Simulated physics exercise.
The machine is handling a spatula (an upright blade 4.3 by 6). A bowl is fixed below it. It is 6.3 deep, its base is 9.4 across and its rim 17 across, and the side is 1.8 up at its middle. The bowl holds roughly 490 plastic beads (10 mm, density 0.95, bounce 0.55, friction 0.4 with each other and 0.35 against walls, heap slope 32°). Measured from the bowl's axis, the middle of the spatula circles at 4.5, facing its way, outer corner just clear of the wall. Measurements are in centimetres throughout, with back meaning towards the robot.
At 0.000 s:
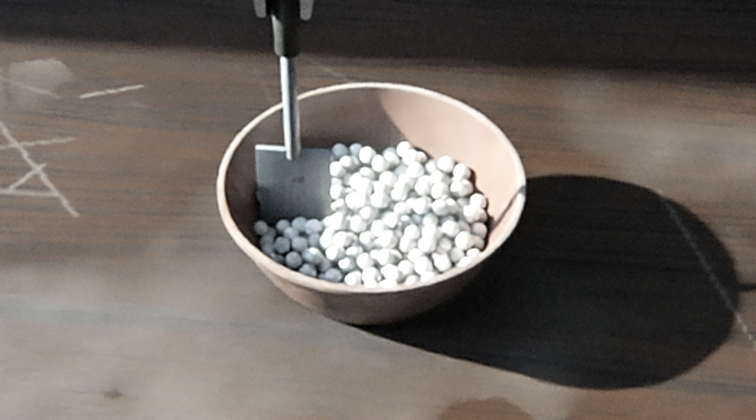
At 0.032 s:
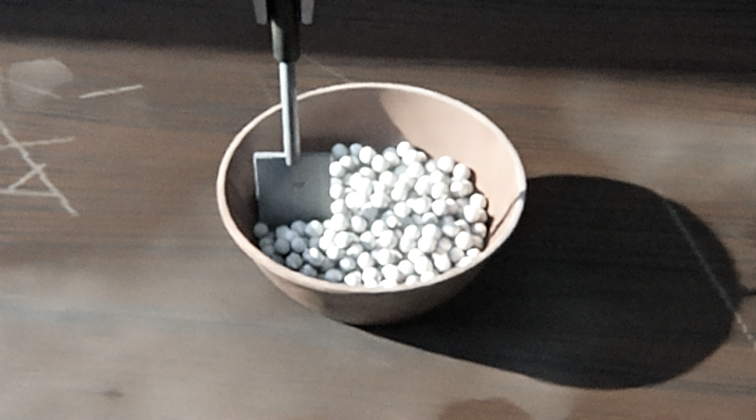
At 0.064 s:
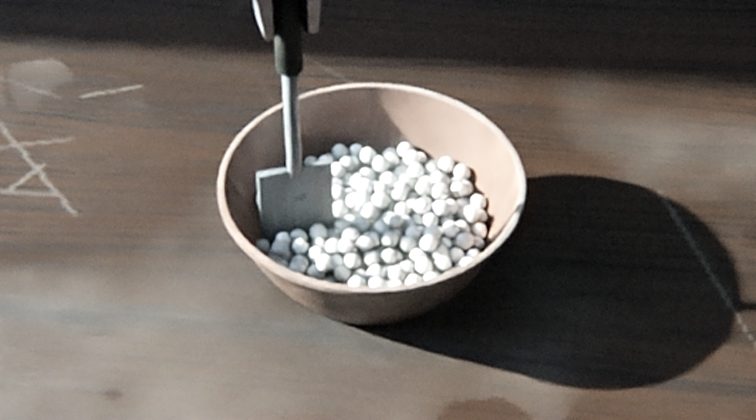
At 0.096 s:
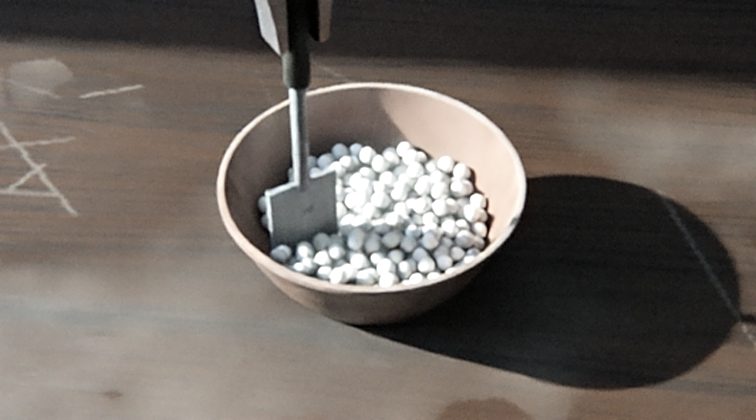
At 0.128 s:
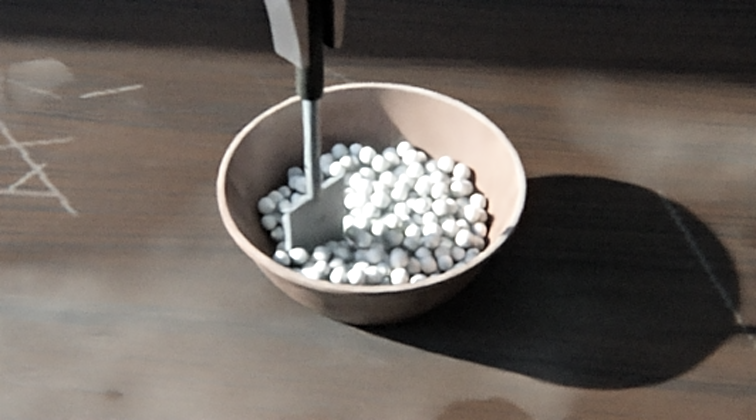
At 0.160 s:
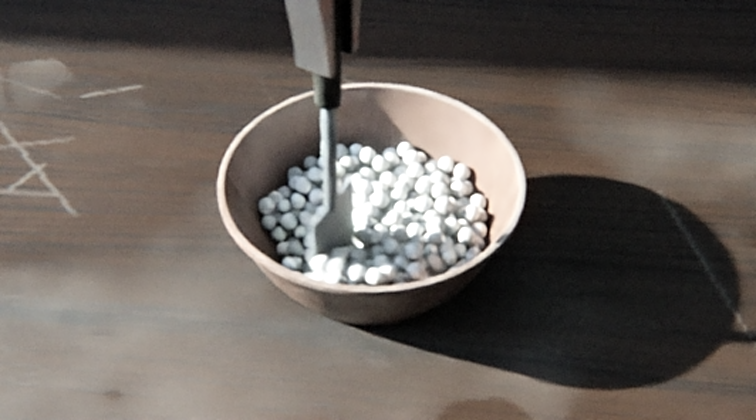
A robotic arm pushing an upright flat blade through white beads in a round bowl, turning it as it moves right.
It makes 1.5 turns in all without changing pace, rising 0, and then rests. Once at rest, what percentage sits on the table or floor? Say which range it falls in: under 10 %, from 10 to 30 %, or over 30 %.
It falls from 10 to 30 %.
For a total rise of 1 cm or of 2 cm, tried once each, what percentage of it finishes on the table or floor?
About 10 per cent on the first try and 5 per cent on the second.
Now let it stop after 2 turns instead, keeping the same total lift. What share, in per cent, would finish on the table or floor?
Roughly 20 per cent would end up there.
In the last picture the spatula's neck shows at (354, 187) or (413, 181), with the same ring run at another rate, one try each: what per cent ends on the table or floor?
About 25 % for one try and about 40 % for the other, in order.
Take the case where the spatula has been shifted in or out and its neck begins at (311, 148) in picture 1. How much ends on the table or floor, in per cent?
About 5 percent ends up on the table or floor.
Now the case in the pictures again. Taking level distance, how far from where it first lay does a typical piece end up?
About 6 centimetres.
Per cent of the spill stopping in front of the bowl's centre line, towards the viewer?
60 %.
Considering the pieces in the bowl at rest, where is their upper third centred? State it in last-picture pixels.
It is centred near (423, 172).
After 0.56 s, 252° round, highest piece 8 above the table; 477 in the bowl, 11 on the table or floor, 4 in flight or on the tool.
After 0.96 s, 78° round, highest piece 8 above the table; 439 in the bowl, 45 on the table or floor, 8 in flight or on the tool.
After 1.35 s, 180° round, highest piece 6 above the table; 418 in the bowl, 74 on the table or floor.
After 2.05 s, 180° round, highest piece 6 above the table; 418 in the bowl, 74 on the table or floor.
In the end, 418 in the bowl, 74 on the table or floor. That is 15 % on the table or floor.
